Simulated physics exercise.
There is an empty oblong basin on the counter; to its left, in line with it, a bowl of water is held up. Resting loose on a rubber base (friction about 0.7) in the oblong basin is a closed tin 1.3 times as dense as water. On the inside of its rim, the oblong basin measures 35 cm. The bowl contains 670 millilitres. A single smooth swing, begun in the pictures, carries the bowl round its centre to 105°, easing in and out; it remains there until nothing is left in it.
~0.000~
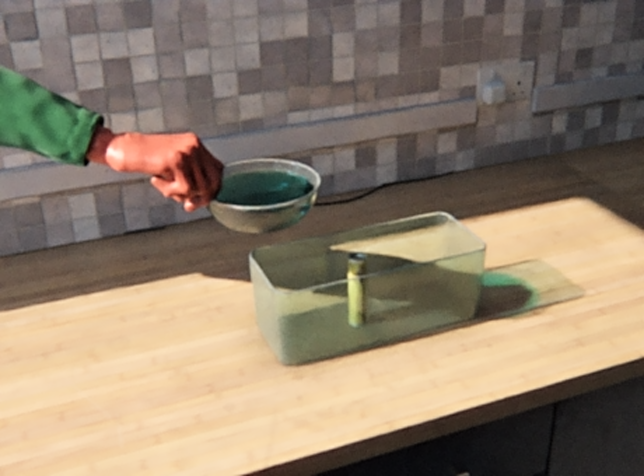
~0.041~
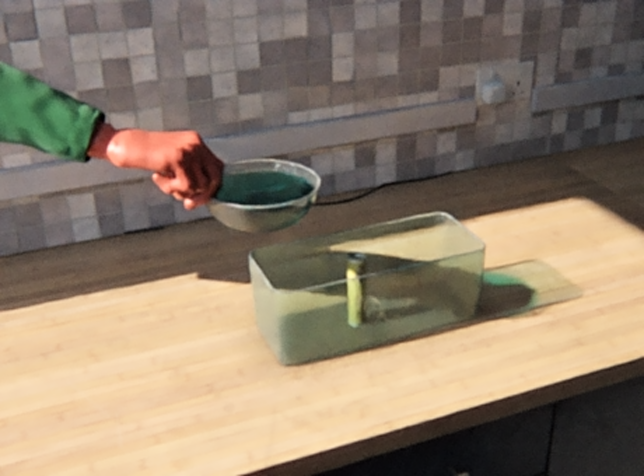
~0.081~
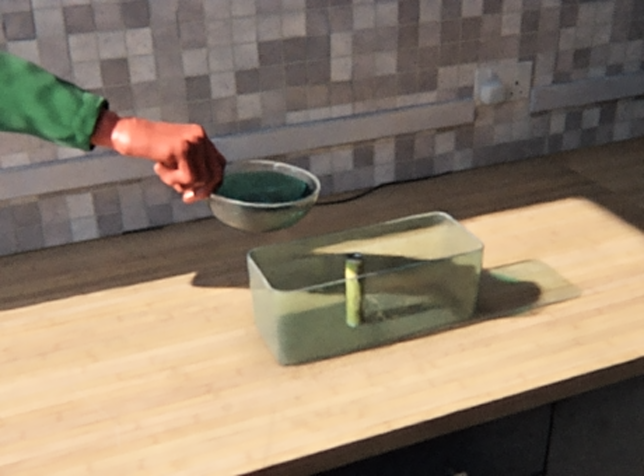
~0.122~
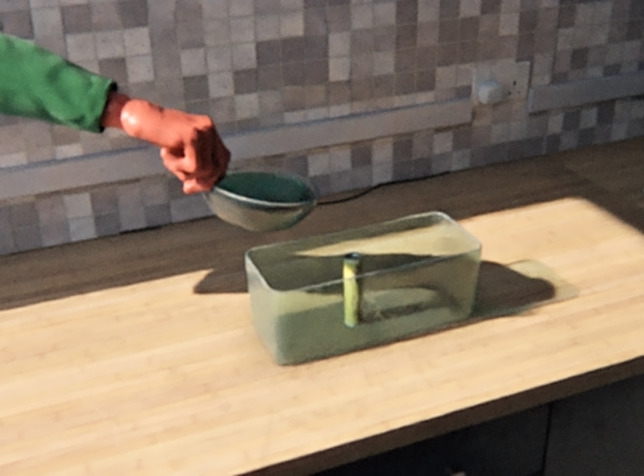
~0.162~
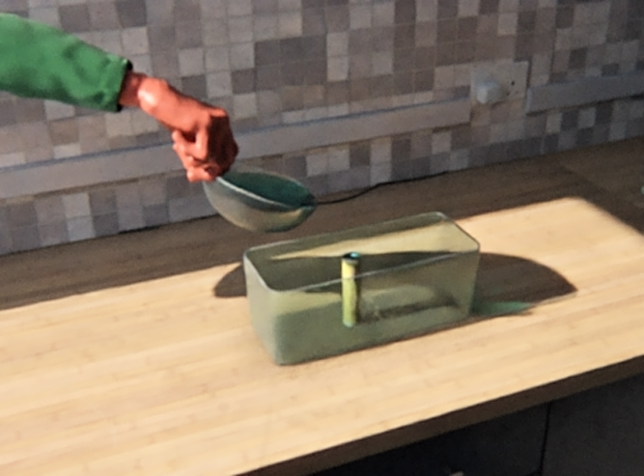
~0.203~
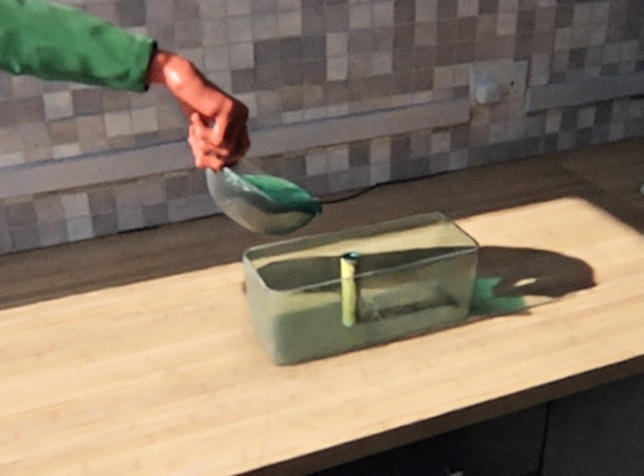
In this clip, a reddish hand in a green sleeve holds a bowl of blue-green liquid above a clear oblong basin with a small upright cylinder inside, then steadily tilts it rightward, the liquid shifting toward its lowered rim.
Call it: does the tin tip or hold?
It tips.
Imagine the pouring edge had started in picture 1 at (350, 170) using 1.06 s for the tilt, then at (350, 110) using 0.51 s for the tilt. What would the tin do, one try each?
First it stays on its base; then it stays on its base.
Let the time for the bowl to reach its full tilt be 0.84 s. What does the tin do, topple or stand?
The tin remains upright.
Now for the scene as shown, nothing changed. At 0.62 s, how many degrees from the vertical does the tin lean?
Tilt: Around 15 degrees.
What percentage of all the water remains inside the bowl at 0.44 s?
Some 2 per cent.
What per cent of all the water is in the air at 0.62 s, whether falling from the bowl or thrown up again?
Estimate: About 2 in a hundred.
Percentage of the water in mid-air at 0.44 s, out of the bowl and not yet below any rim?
It comes to roughly 14 per cent.
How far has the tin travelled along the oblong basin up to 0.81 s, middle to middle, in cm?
It has moved some 6 cm.
By 0.44 s the tilt is 101° and 2 per cent is still to pour; the tin stands where it began.
By 0.62 s the tilt is 105° and 0 per cent is still to pour; the tin leans 14°.
By 0.81 s the tilt is 105° and 0 per cent is still to pour; the tin leans 47°.
By 1.01 s the tilt is 105° and 0 per cent is still to pour; the tin lies on its side.
At rest the tin lies on its side.
